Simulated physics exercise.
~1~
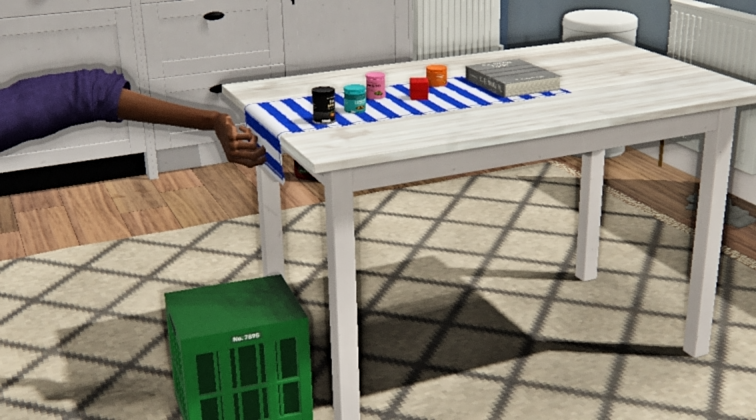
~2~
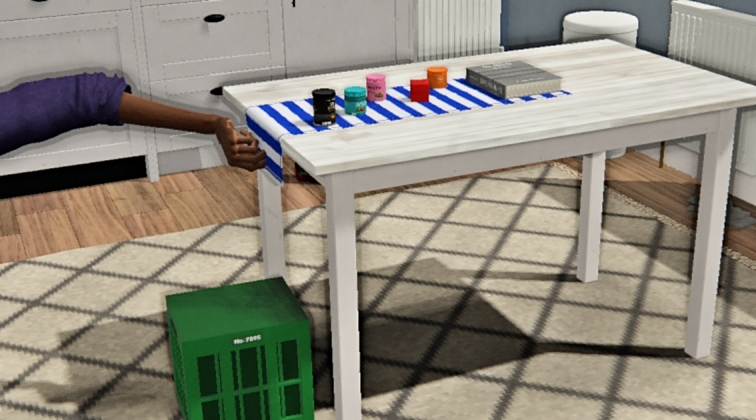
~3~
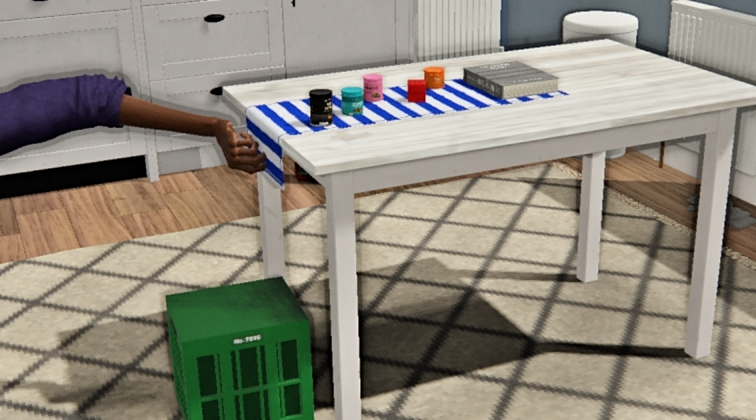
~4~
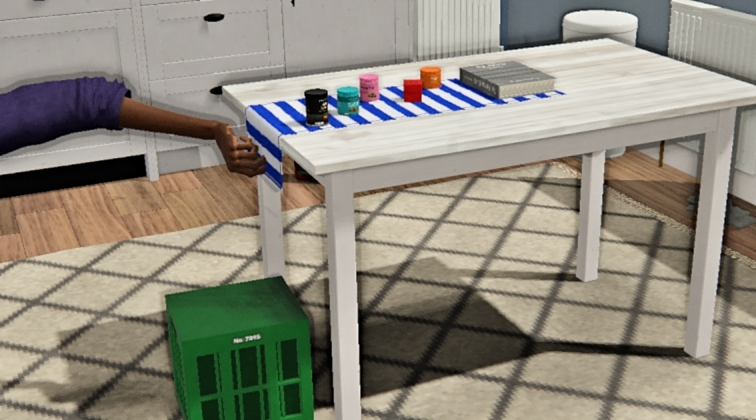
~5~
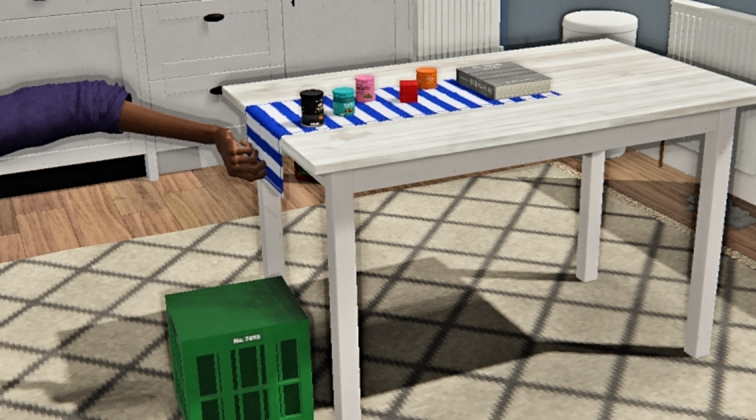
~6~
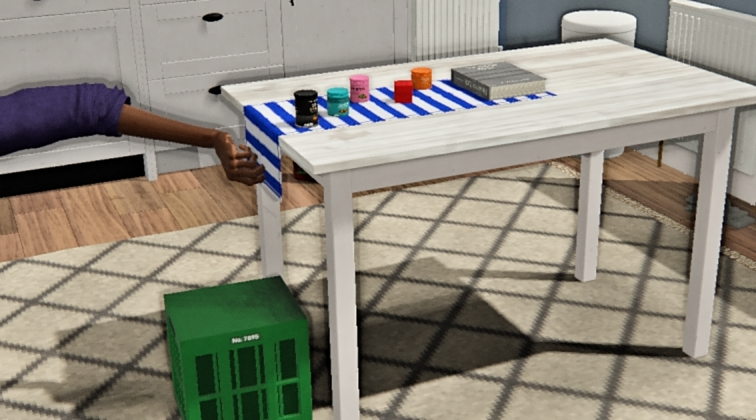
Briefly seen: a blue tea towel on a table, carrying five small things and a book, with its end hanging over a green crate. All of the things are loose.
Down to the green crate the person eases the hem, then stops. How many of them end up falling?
Three.
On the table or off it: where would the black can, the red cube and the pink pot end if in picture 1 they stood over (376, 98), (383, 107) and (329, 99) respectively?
The black can ends up knocked off, the red cube ends up knocked off, the pink pot ends up knocked off.
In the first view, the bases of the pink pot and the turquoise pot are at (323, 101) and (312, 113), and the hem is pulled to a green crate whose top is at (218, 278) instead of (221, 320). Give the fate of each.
So the pink pot leaves, and the turquoise pot leaves.
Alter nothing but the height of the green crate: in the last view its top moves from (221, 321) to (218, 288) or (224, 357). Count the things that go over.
2 and 4.
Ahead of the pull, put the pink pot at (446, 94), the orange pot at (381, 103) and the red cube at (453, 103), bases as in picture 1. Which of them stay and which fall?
Looking at each one, the pink pot remains in position, the orange pot drops away and the red cube remains in position.
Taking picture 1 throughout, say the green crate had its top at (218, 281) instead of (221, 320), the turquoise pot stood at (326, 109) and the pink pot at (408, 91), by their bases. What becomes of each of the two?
Turquoise pot: Lost; pink pot: Safe.
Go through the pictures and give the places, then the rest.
The first picture shows hem (283, 185); black can (323, 89); turquoise pot (354, 87); pink pot (375, 74); red cube (419, 79); orange pot (437, 67); top of the crate (221, 320).
The second picture shows hem (284, 188); black can (323, 91).
The third picture shows hem (285, 191); turquoise pot (352, 89).
The fourth picture shows hem (283, 194); pink pot (369, 76); top of the crate (222, 322).
The fifth picture shows hem (284, 199); red cube (409, 82).
The sixth picture shows hem (282, 203); black can (306, 92); turquoise pot (338, 90); pink pot (359, 77); red cube (403, 82); orange pot (422, 70).
Soon after, hem near (265, 234); black can gone.
Then, hem on the crate; black can, turquoise pot and pink pot gone.
At rest, hem on the crate; black can, turquoise pot and pink pot gone. The table loses three.
